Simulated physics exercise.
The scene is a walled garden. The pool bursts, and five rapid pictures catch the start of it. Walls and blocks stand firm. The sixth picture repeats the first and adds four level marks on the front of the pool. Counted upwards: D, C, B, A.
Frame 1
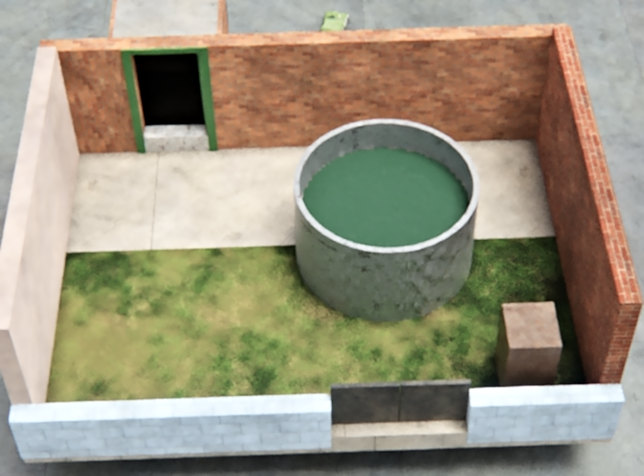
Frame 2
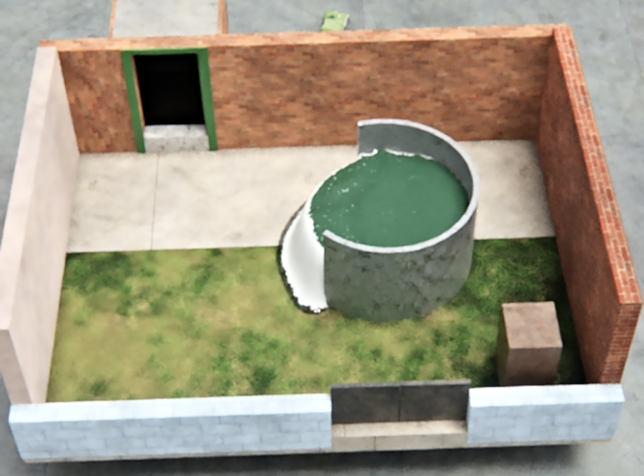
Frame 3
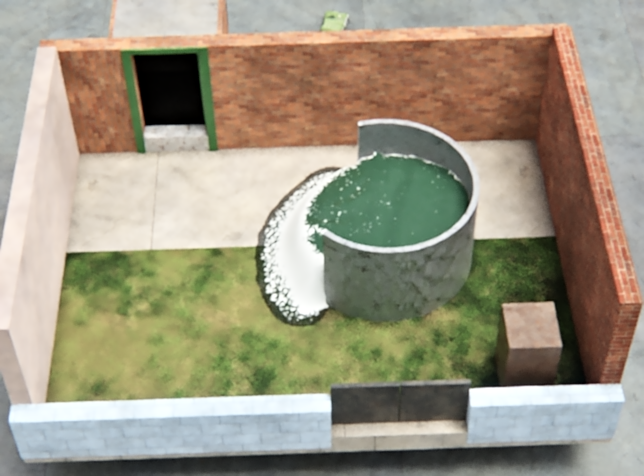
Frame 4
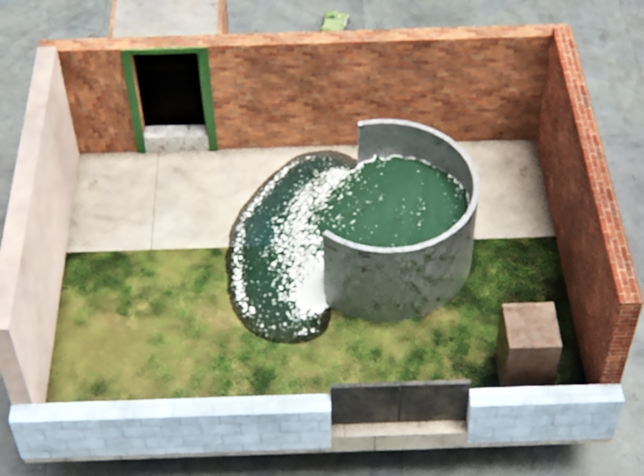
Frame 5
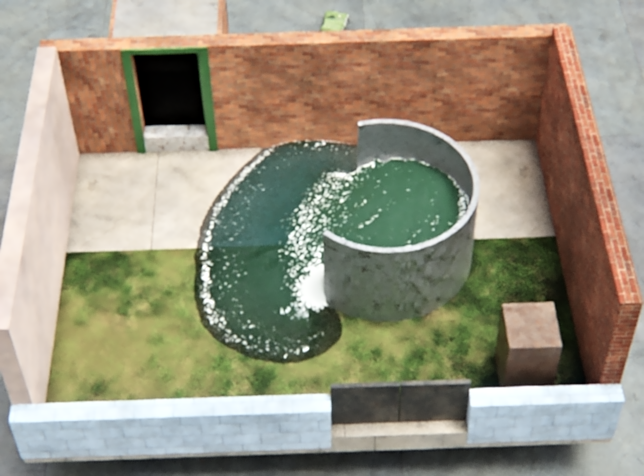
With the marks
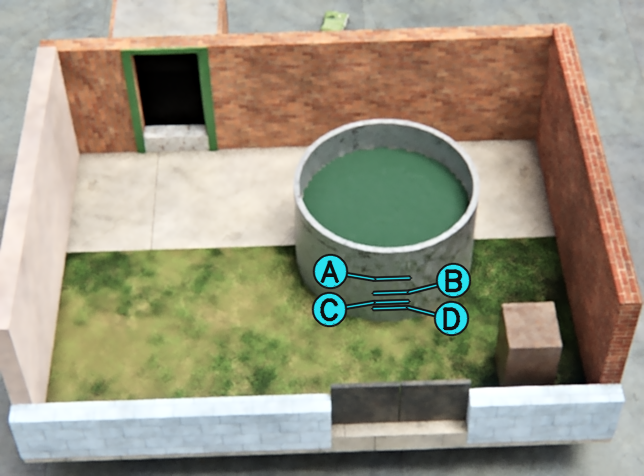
A walled garden with a round raised pool, its left side opening and green water pouring out, foaming and spreading across paving and grass.
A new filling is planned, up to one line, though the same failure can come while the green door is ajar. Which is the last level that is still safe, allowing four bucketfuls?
A will do.
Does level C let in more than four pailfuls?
No.
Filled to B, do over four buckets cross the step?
No, that is safe.
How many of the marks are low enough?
All of them.
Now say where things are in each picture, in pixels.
Water in the pool at rest, its middle at (385, 207); foot of the green doorway at (178, 151); shut gate at (400, 389).
Water covers 3 % of the ground and shows as far out as (319, 308).
Water covers 6 % of the ground and shows as far out as (295, 320).
Water covers 13 % of the ground and shows as far out as (272, 336).
Water covers 21 % of the ground and shows as far out as (267, 355).
On the marked copy, A at (391, 278); B at (391, 292); C at (390, 302); D at (390, 308); from the bottom up D, C, B, A.
If A is chosen, a bucket or two gets in.
If B is chosen, nothing gets over.
If C is chosen, nothing gets over.
If D is chosen, nothing gets over.
